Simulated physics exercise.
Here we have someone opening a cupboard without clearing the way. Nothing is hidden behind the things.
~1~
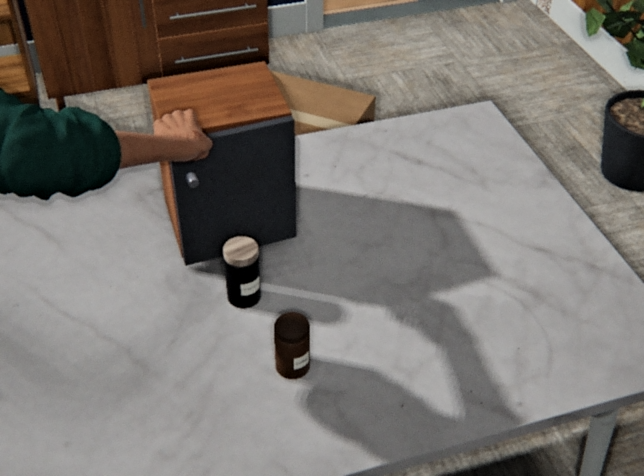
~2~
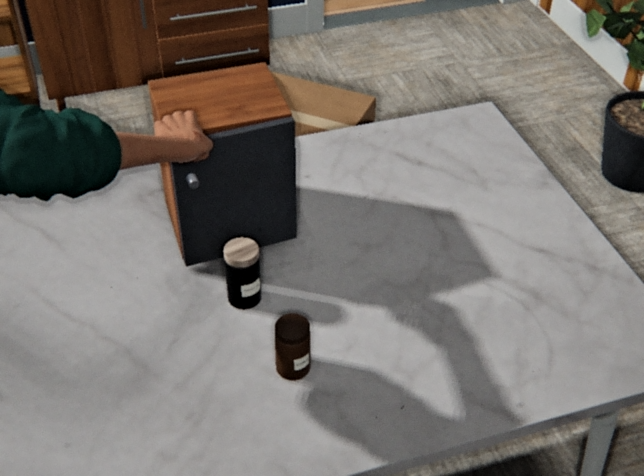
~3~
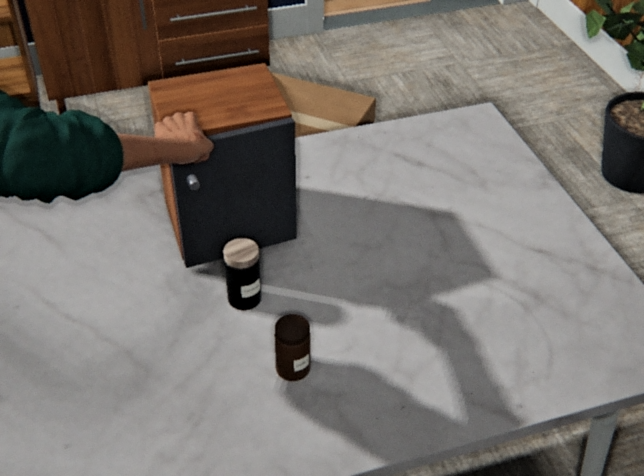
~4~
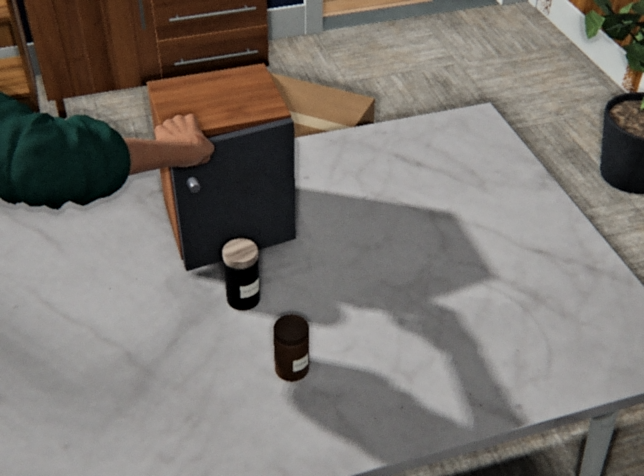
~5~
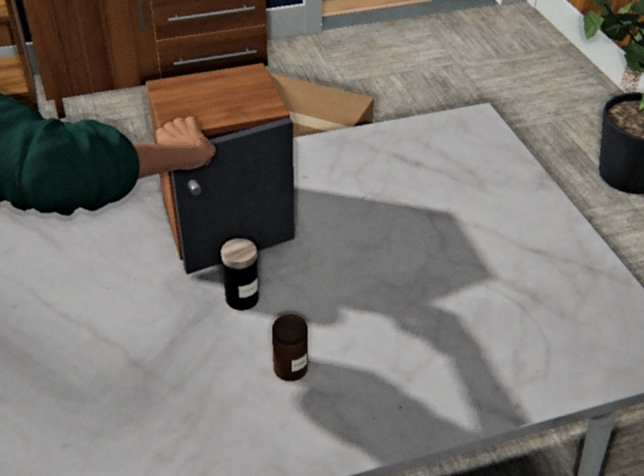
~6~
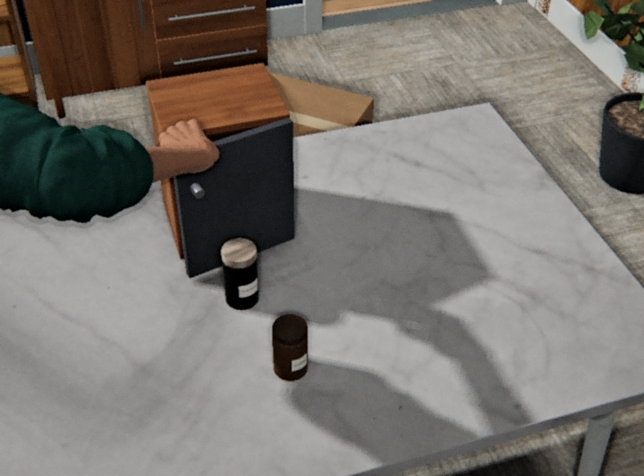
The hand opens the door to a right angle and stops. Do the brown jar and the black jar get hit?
The brown jar remains where it is; the black jar is pushed along.
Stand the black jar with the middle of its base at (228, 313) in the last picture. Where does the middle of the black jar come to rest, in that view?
Close to (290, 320).
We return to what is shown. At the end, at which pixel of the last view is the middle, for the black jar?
At about (346, 291).
Then, 1.10 s on from there, door 48° open; brown jar at rest near (290, 348); black jar displaced about its own width near (267, 287).
Then, 1.80 s on from there, door 71° open; brown jar at rest near (290, 348); black jar displaced well along near (308, 295).
In the end, the brown jar escapes contact, near (290, 348); the black jar gets knocked, near (346, 291).
